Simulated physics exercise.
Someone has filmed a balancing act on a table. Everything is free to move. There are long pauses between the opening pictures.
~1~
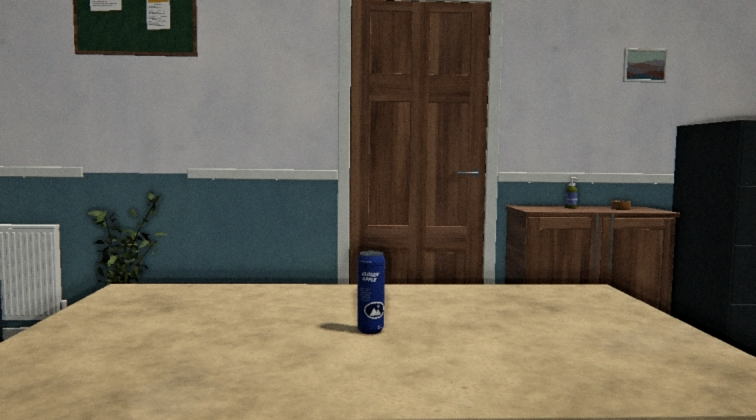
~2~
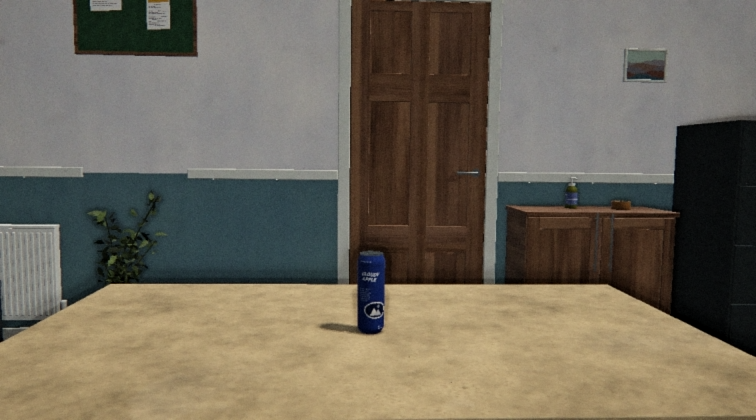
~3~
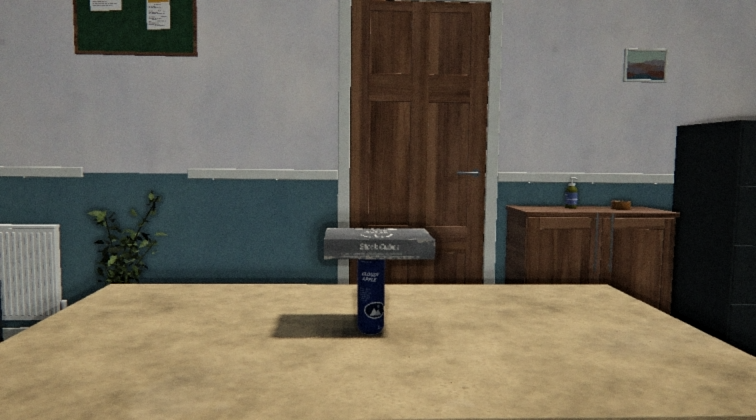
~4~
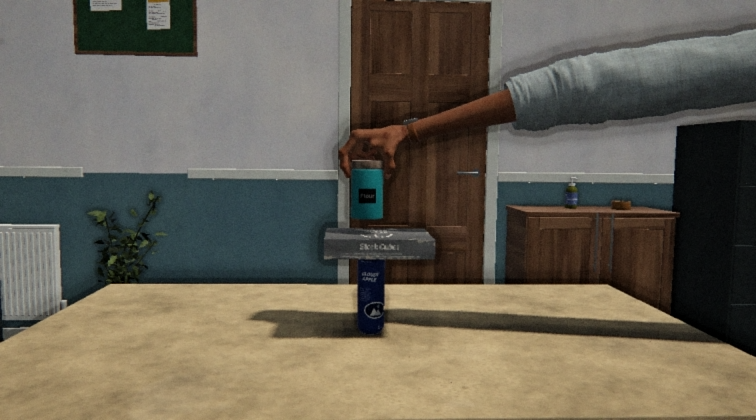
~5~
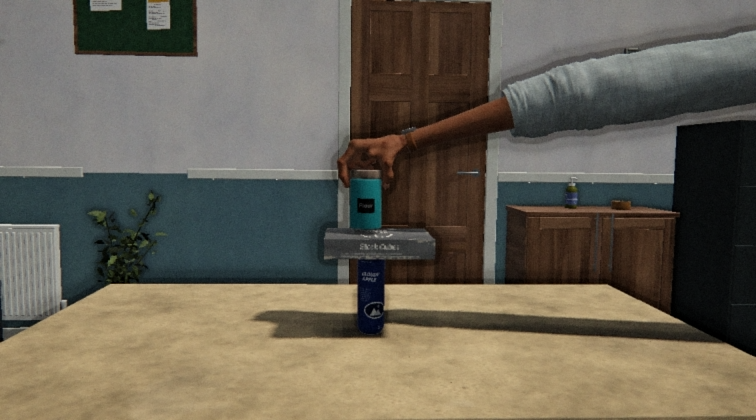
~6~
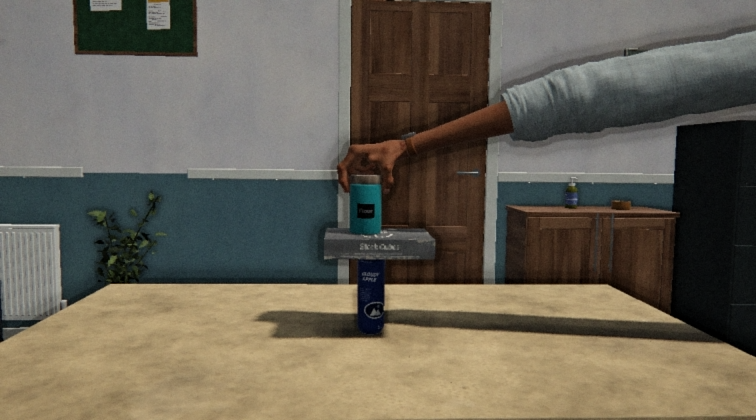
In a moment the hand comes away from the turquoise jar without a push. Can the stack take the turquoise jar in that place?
The stack holds.
Then, 0.20 s on from there, no change.
Then, 0.50 s on from there, turquoise jar resting near (365, 204).
In the end, all 3 unmoved. At the end, from the last picture's camera, turquoise jar near (365, 204). The stack stays up.
